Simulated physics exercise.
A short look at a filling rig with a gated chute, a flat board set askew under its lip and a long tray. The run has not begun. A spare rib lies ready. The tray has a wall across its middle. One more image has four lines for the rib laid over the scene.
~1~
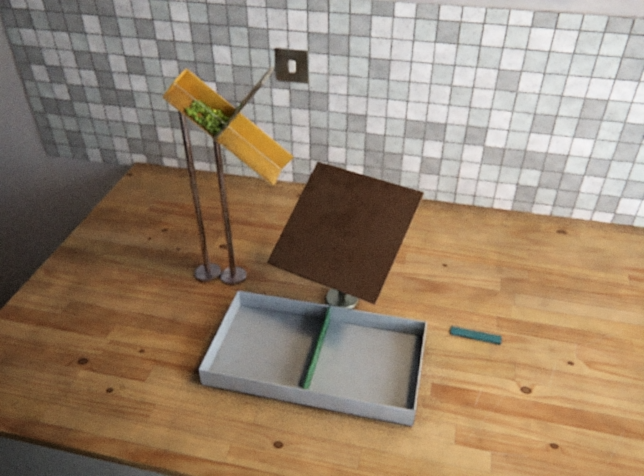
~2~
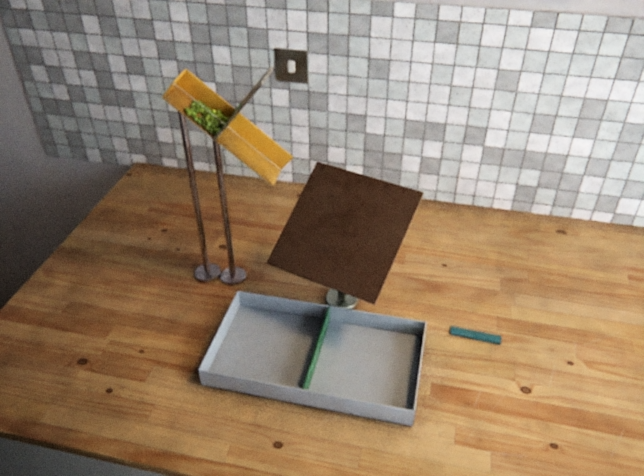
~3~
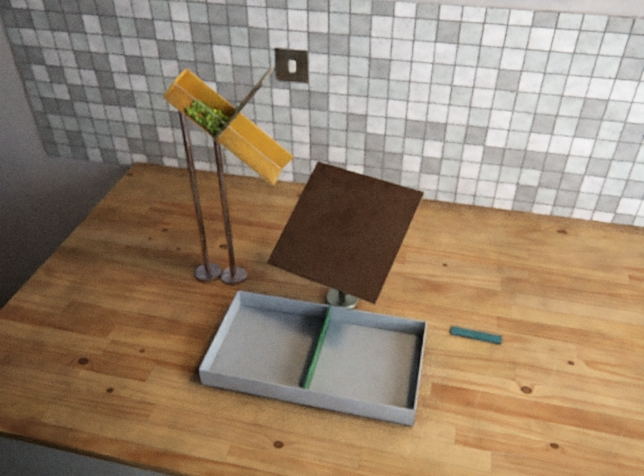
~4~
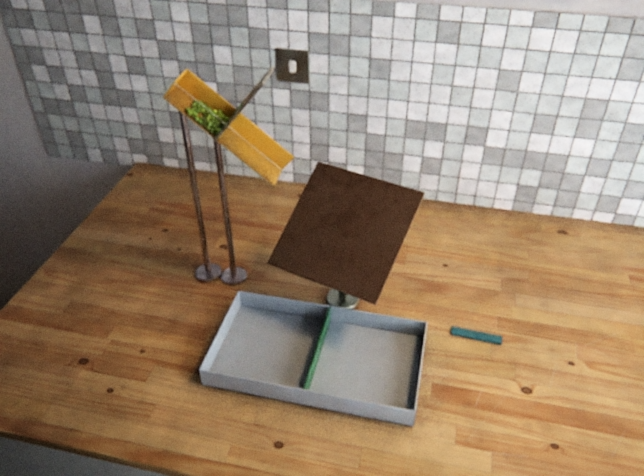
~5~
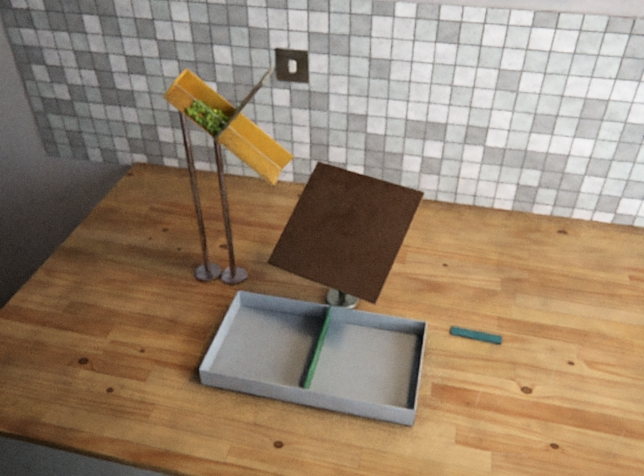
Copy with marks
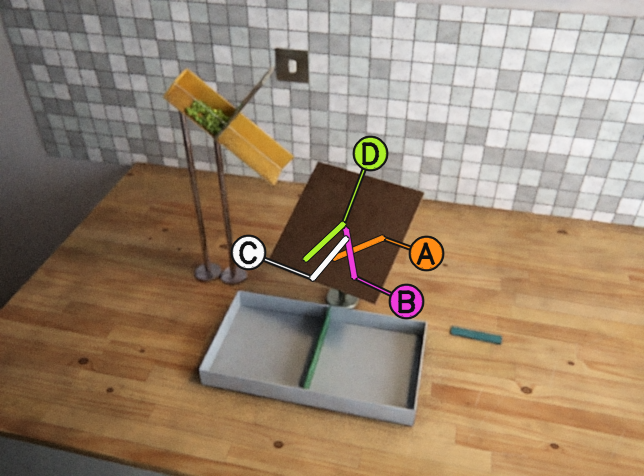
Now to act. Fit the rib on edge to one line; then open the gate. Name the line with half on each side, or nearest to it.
B beats the others.
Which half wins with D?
Left.
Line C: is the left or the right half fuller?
Left.
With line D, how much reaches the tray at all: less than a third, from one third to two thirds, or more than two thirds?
Line D gives more than two thirds.
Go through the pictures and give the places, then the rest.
Load behind the gate (211, 119), dried peas; lip of the chute (278, 178), sloping fairly steeply, in the first frame.
Middle of the board (344, 228), tilted fairly steeply; middle of its low edge (318, 283); of its high edge (368, 176), in the second frame.
Front corners of the tray (199, 369) and (415, 411); front end of its middle wall (303, 389); gate still shut (235, 113), in the third frame.
Middle of the load (212, 119); lip (278, 178), in the fourth frame.
Middle of the load (211, 119); lip (278, 178), in the fifth frame.
On the marked copy, line A from (382, 238) to (334, 258); line B from (346, 229) to (354, 277); line C from (345, 238) to (312, 278); line D from (343, 224) to (305, 259).
With A, of what is caught, the larger part in the left half, about a tenth in the right.
With B, of what is caught, roughly half in the left half, roughly half in the right.
With C, of what is caught, almost all in the left half, about a tenth in the right.
With D, of what is caught, almost all in the left half, about a tenth in the right.
